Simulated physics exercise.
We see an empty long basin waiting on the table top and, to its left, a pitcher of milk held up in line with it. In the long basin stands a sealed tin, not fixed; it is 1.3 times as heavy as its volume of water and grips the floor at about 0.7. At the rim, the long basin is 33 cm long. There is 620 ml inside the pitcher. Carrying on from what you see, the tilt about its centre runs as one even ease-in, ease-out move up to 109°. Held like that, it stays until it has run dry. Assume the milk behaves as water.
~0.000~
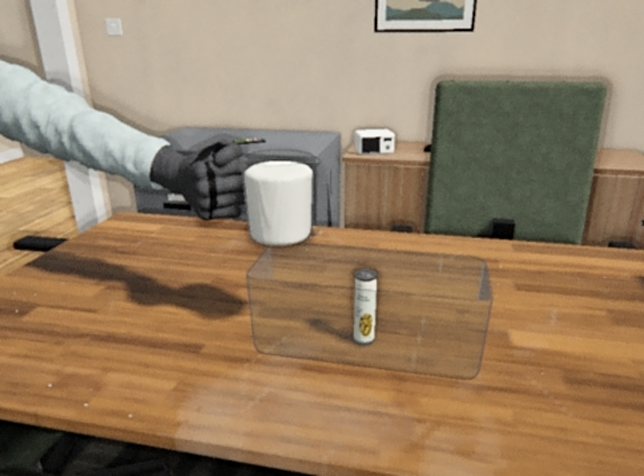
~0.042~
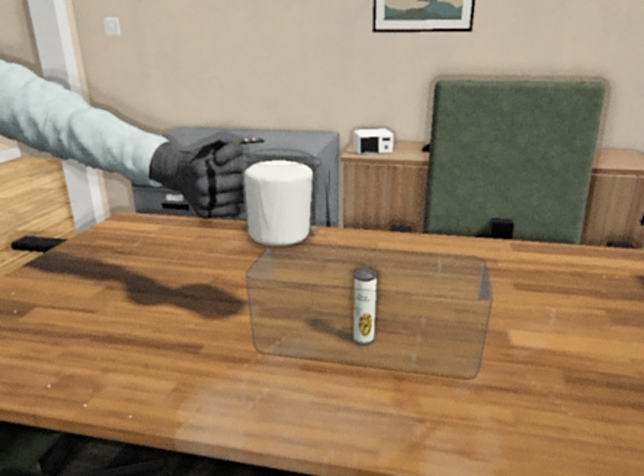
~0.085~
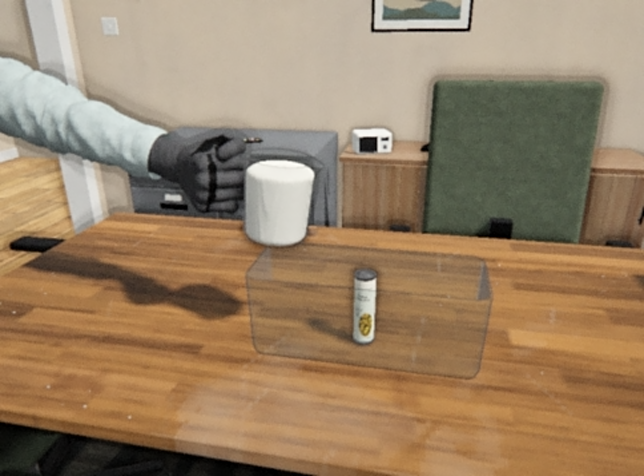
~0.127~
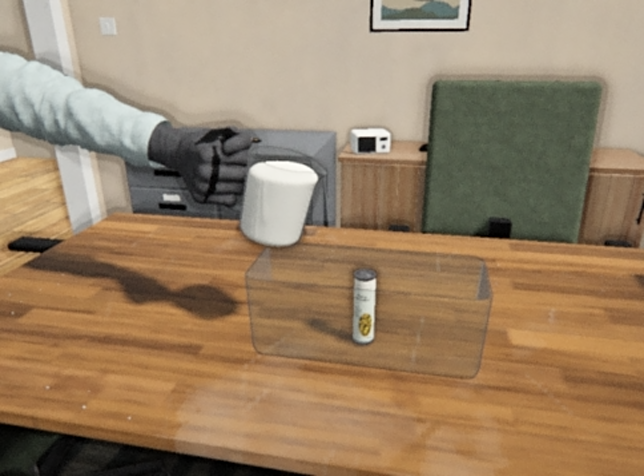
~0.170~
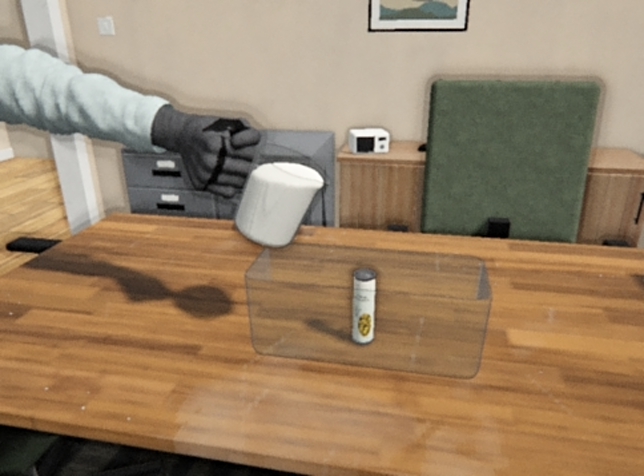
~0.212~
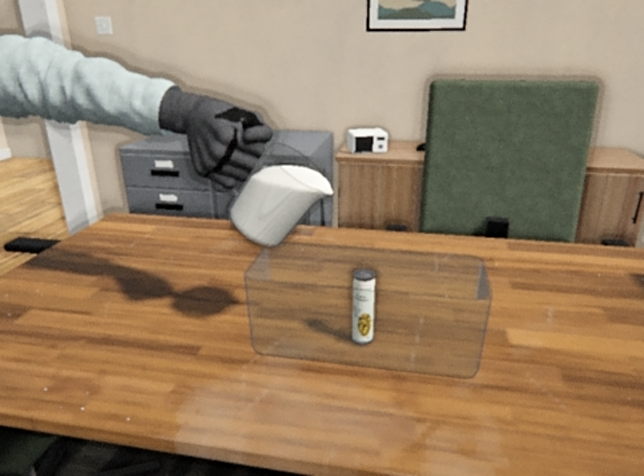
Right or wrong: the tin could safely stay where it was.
Wrong, it goes over.
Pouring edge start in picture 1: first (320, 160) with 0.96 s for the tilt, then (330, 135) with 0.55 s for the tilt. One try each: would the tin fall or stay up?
First it goes over; then it falls.
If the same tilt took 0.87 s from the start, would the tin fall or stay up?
In that case the tin overturns.
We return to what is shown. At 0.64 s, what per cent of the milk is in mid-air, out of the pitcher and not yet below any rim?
7 in a hundred, give or take.
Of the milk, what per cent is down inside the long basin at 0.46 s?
About 30 per cent.
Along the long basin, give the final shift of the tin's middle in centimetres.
10.5 cm.
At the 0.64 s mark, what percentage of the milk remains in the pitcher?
I reckon near 12 per cent still sits there.
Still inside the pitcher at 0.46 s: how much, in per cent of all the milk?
Roughly 52 %.
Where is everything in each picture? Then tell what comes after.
It leans 0°; its right rim is at (321, 161); the milk meets the walls at (248, 168) and (312, 171); the long basin's rim runs from (259, 259) to (489, 279); the tin's top is at (366, 278), in the first frame.
It leans 2°; its right rim is at (321, 162); the milk meets the walls at (248, 167) and (312, 171), in the second frame.
It leans 7°; its right rim is at (324, 166); the milk meets the walls at (250, 166) and (314, 173), in the third frame.
It leans 14°; its right rim is at (328, 173); the milk meets the walls at (253, 167) and (319, 175), in the fourth frame.
It leans 25°; its right rim is at (332, 183); the milk meets the walls at (250, 180) and (324, 178), in the fifth frame.
It leans 36°; its right rim is at (334, 195); the milk meets the walls at (245, 186) and (327, 185); 1 per cent is over the edge, in the sixth frame.
After 0.46 s the tilt is 103° and 52 per cent is still to pour; the tin stands where it began.
After 0.64 s the tilt is 109° and 12 per cent is still to pour; the tin stands 2 cm from where it began.
After 0.83 s the tilt is 109° and 1 per cent is still to pour; the tin leans 18°.
After 1.04 s the tilt is 109° and 0 per cent is still to pour; the tin lies on its side.
In the end the tin lies on its side.
